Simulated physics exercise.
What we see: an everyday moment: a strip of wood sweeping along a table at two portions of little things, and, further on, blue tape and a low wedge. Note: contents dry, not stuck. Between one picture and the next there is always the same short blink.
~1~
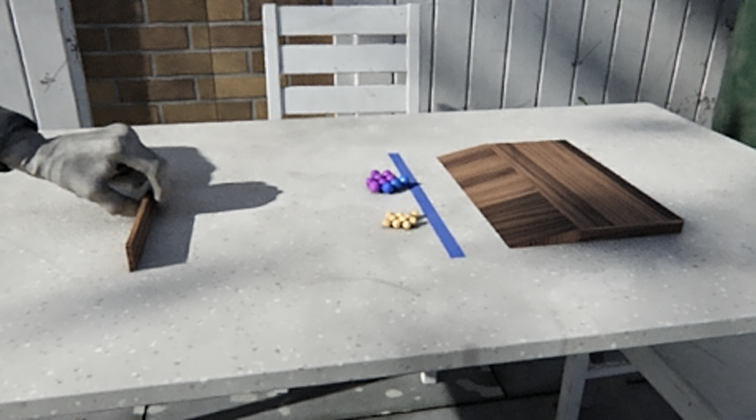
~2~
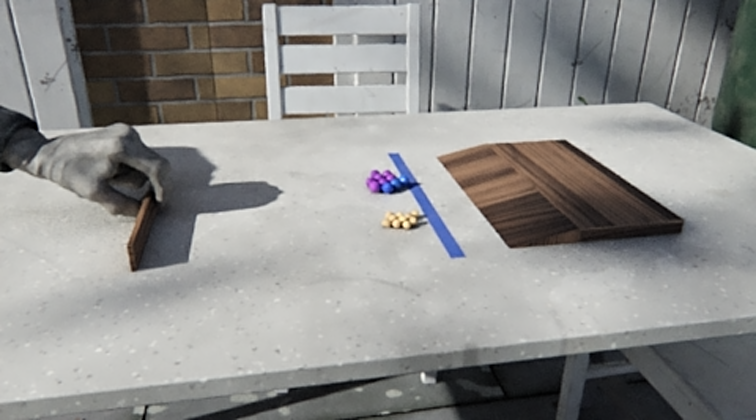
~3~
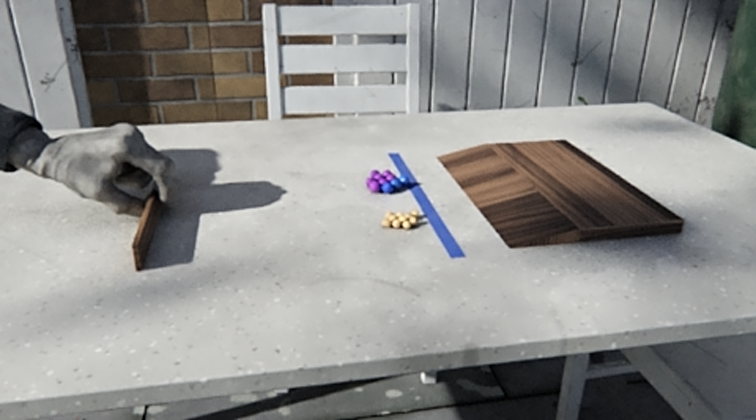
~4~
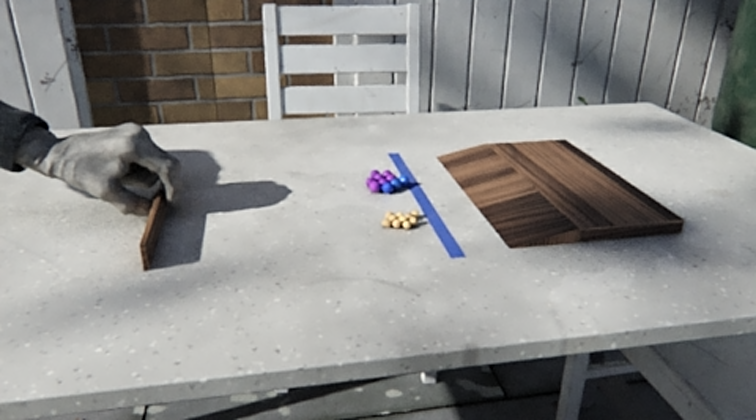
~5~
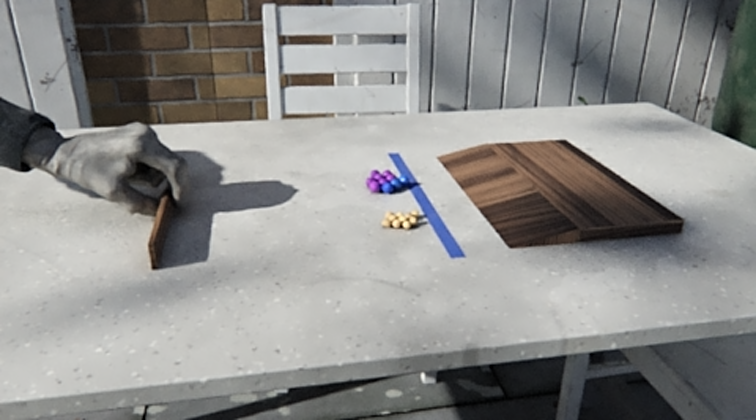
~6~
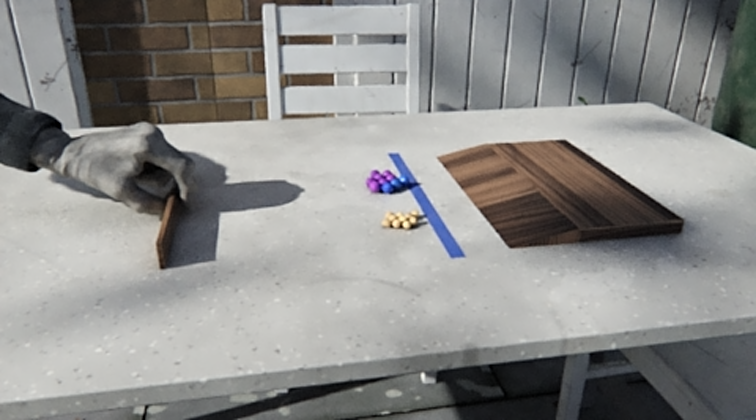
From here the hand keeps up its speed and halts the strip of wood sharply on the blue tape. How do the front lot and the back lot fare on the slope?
In the end the front lot isn't pushed up while the Back lot isn't pushed up.
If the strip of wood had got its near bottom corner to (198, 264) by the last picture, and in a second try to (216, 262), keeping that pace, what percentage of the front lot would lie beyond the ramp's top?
0 per cent, then 0 per cent.
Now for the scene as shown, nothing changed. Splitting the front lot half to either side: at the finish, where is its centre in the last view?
Close to (452, 215) in pixels.
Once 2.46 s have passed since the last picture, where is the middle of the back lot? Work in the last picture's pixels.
Its centre sits near (430, 179).
Then, 1.22 s on from there, strip of wood still moving, near (308, 184); front lot the whole lot short of the ramp; back lot the whole lot short of the ramp.
Then, 2.46 s on from there, strip of wood stopped at the blue tape; front lot the whole lot short of the ramp; back lot the whole lot short of the ramp.
In the end, strip of wood stopped at the blue tape; front lot none at all past the top, the whole lot short of the ramp; back lot none at all past the top, the whole lot short of the ramp.
